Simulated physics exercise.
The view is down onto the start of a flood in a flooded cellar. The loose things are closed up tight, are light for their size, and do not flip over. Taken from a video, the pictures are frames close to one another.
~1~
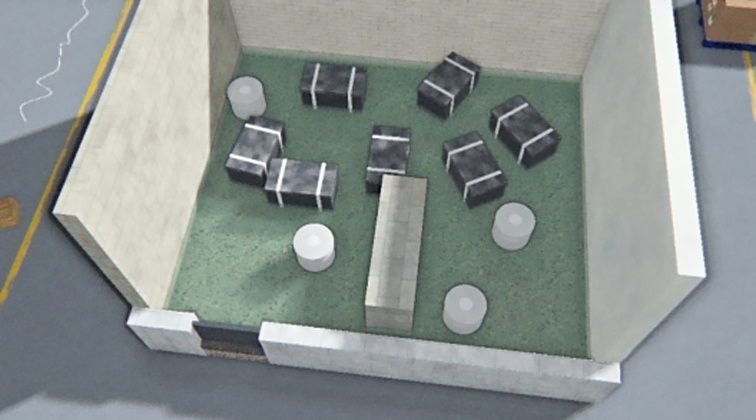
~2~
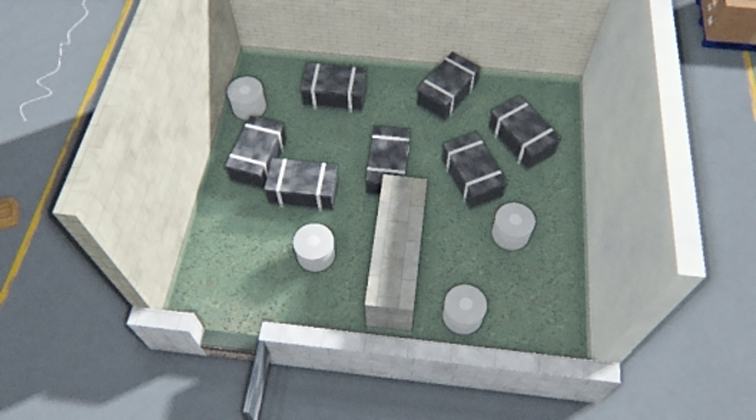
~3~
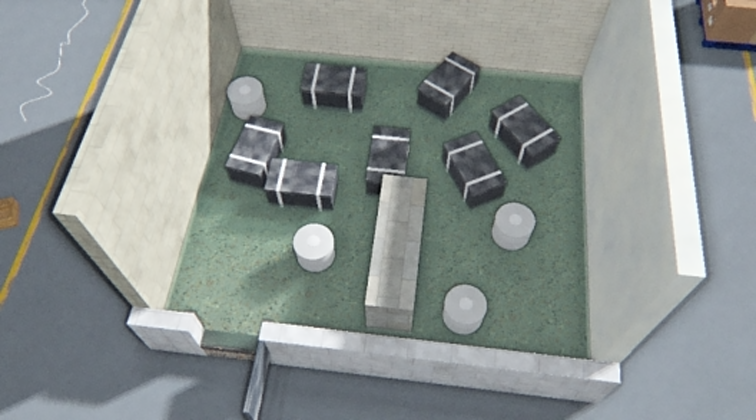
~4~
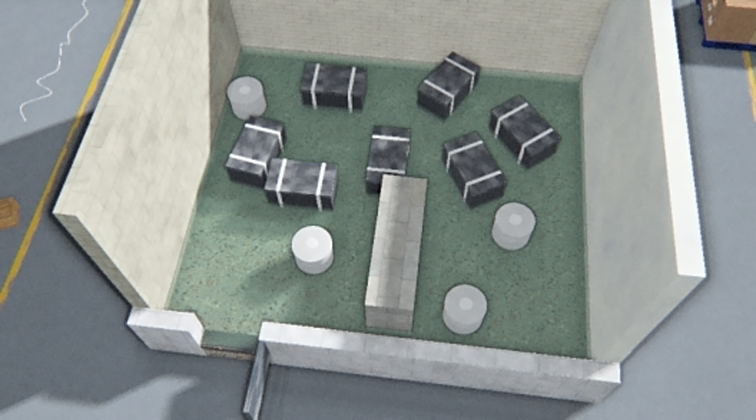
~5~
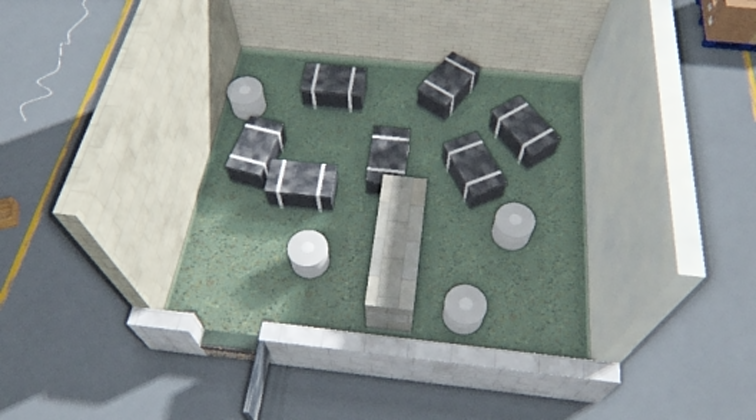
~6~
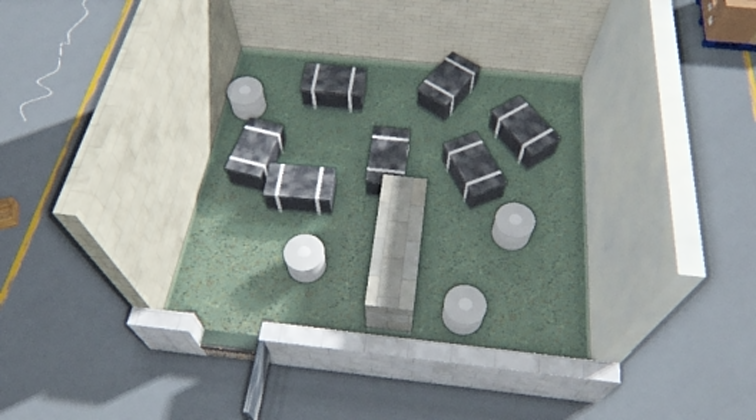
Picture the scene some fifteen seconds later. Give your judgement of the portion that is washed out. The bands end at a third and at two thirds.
It comes out short of a third.
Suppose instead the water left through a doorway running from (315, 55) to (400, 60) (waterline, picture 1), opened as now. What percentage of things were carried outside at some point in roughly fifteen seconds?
About 50 percent.
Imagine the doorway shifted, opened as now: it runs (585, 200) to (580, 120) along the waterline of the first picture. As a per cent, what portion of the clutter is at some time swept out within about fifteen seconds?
About 50 %.
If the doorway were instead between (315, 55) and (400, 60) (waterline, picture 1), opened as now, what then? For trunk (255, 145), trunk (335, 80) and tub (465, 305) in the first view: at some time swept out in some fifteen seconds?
Looking at them in turn, number one is flushed away, number two is flushed away, and number three is held back.
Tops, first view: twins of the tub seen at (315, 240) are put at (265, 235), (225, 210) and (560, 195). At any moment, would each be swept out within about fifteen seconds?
Result, in sequence: Ends up outside; ends up outside; never gets out.
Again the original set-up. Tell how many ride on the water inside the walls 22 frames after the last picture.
I make it 9.
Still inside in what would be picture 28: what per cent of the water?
78 %.
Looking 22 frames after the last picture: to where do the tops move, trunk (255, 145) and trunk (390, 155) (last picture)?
(220, 275) and (301, 238), roughly.
A moment on, 0 of 11 are out; 11 afloat.
Next, 1 of 11 are out; 10 afloat.
Later, 2 of 11 are out; 9 afloat.
In the end, 2 of 11 are out; 8 afloat.
